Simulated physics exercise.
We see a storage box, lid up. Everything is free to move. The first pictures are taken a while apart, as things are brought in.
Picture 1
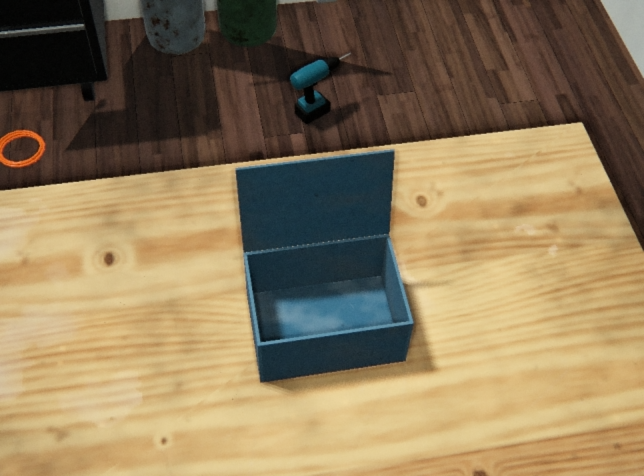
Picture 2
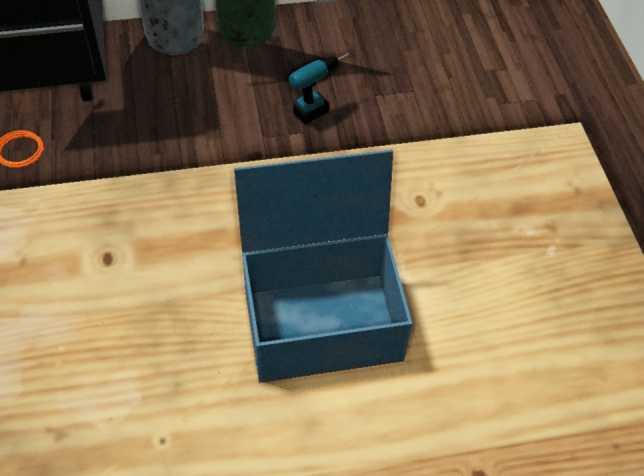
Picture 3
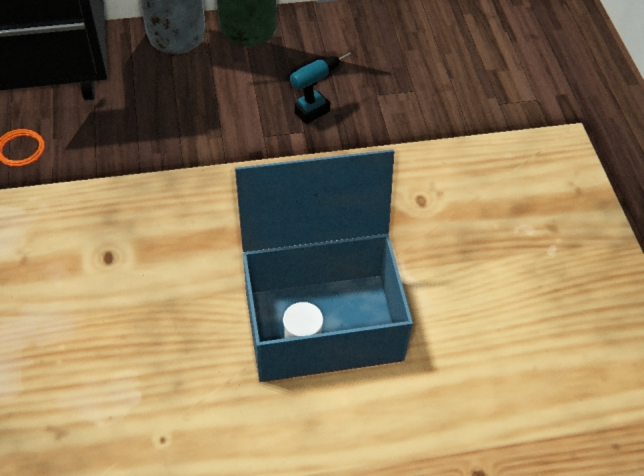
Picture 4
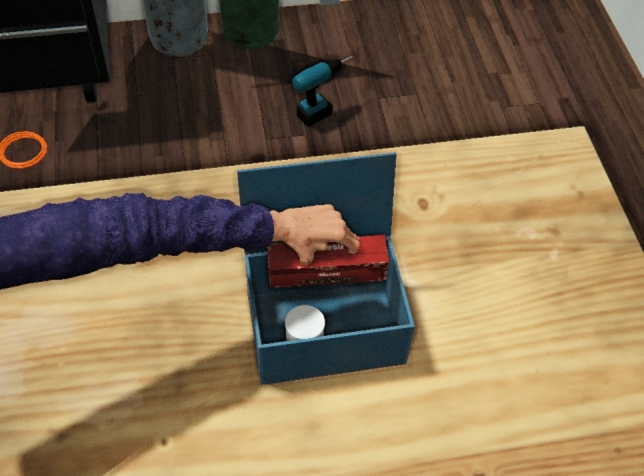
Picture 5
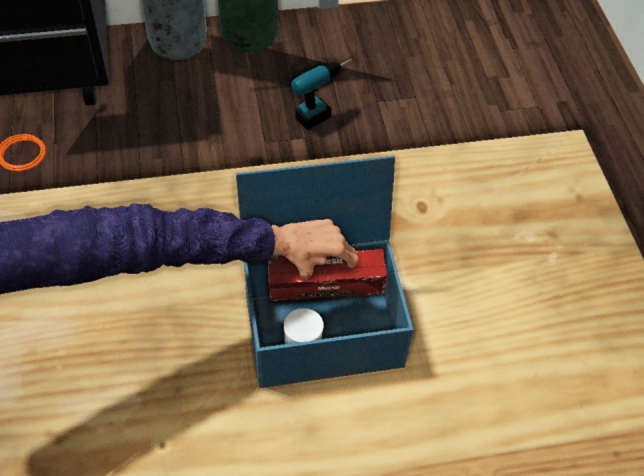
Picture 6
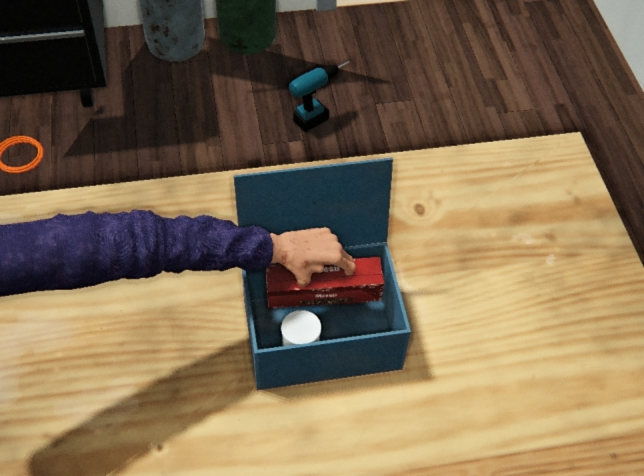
In an open blue box holding a white tin, a hand lowers a red carton.
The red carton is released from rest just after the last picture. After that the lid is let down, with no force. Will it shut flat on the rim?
As it turns out, it sits on the rim.
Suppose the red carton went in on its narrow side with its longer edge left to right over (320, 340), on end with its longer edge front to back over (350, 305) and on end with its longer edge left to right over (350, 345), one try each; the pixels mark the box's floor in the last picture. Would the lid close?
In the first case it closes; in the second case it will not close; in the third case it stays ajar.
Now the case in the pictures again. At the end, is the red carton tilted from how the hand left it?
It keeps its pose.
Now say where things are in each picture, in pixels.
In the first picture, the last thing is not in view yet.
In the second picture, the last thing is not in view yet.
In the third picture, the last thing is not in view yet; white tin (303, 331).
The fourth picture shows coming down; red carton (328, 262); white tin (305, 334).
The fifth picture shows coming down; red carton (327, 275); white tin (303, 337).
The sixth picture shows in place under the hand; red carton (324, 283); white tin (301, 339).
Then, 1.20 s after the last picture, lid starting down; red carton slid a little near (323, 309).
Then, 1.90 s after the last picture, lid 37° above the rim; red carton slid a little near (323, 309).
At rest, lid shut; moved from the start, red carton; white tin in place. Seen from the same camera at the end, red carton near (323, 309).
